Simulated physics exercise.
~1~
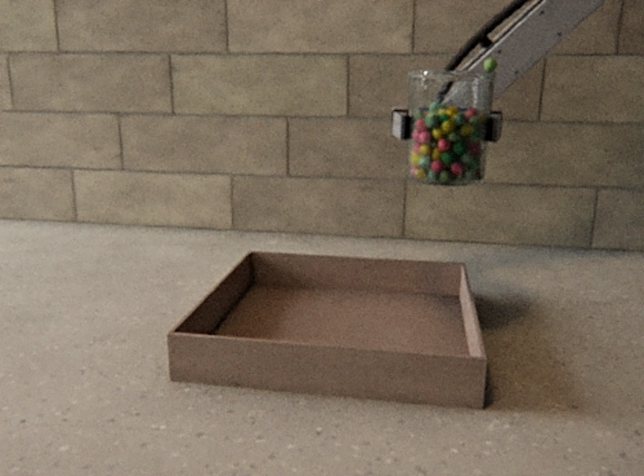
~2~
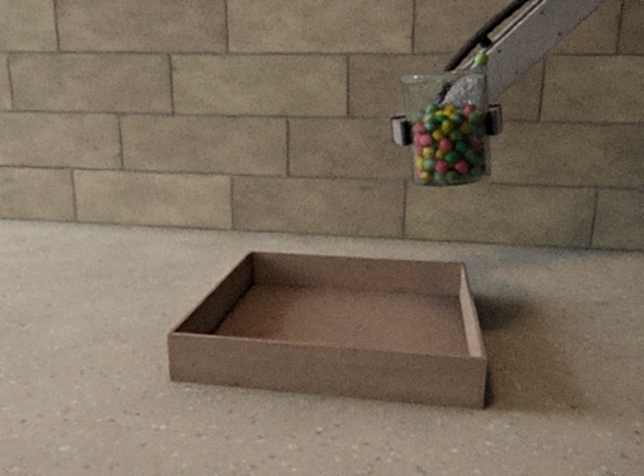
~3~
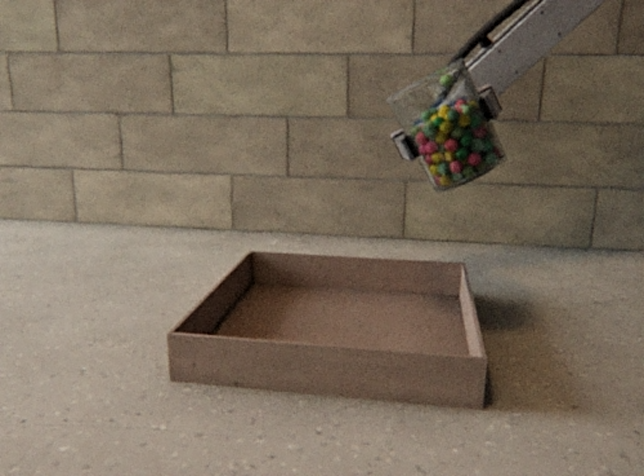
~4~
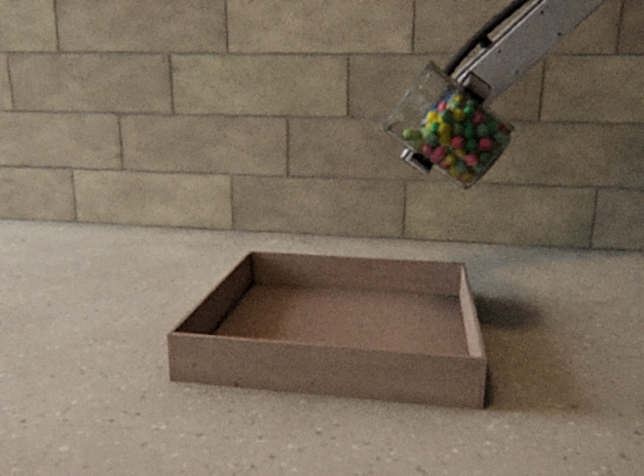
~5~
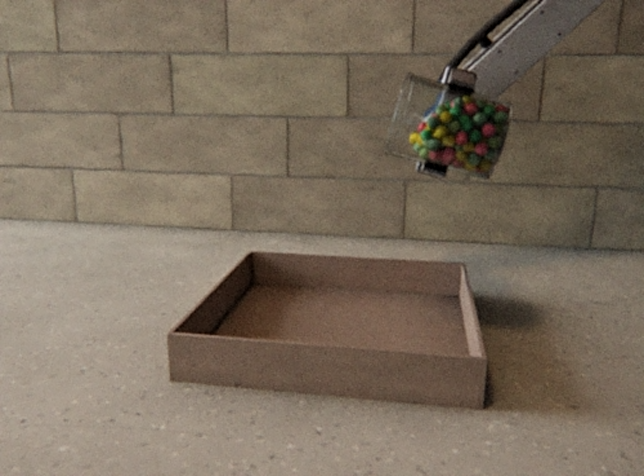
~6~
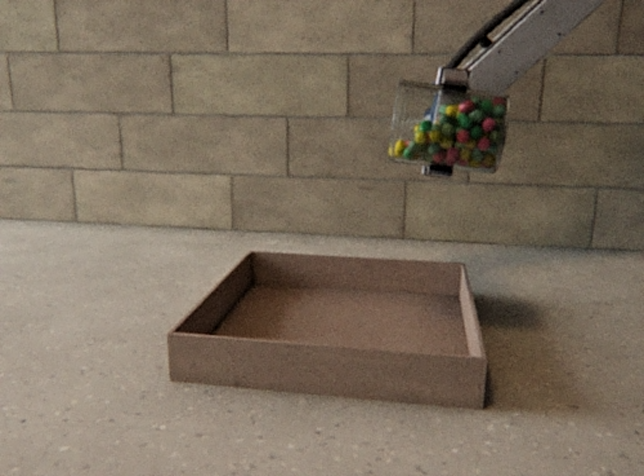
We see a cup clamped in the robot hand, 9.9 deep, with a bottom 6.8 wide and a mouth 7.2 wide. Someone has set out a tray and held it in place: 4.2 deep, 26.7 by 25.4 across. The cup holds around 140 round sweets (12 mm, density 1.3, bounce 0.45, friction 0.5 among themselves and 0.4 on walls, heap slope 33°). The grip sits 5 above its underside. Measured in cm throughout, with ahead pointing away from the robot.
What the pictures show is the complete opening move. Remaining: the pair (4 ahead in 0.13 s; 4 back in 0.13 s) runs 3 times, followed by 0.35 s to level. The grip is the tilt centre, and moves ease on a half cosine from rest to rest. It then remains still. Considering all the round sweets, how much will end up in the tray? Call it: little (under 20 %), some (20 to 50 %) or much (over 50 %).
Much - over 50 %.
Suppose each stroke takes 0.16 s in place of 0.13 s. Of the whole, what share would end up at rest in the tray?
Roughly 55 percent would.
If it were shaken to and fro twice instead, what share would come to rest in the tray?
Approx. 55 per cent.
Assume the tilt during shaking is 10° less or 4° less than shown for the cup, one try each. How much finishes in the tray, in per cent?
About 35 and 55 %.
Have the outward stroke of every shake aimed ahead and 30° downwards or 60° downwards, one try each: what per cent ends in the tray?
Estimates, in order: 40 % then 15 %.
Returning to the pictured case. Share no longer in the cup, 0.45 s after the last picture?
Share gone by then: Close to 35 %.
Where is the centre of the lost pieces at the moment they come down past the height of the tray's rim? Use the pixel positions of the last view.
Check roughly (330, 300) in the last picture.
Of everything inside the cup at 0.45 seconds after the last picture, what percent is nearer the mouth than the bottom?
75 per cent.
Then, 0.45 s later, tilted 84° forward, highest piece 22 above the table; 88 in the cup, 43 in the tray, 8 in flight or on a rim.
Then, 0.90 s later, tilted 61° forward, highest piece 22 above the table; 93 in the tray, 43 in the cup, 3 in flight or on a rim.
Then, 1.33 s later, level, highest piece 21 above the table; 96 in the tray, 43 in the cup.
Then, 2.38 s later, level, highest piece 21 above the table; 96 in the tray, 43 in the cup.
At rest, 96 in the tray, 43 in the cup. That is 69 % in the tray.
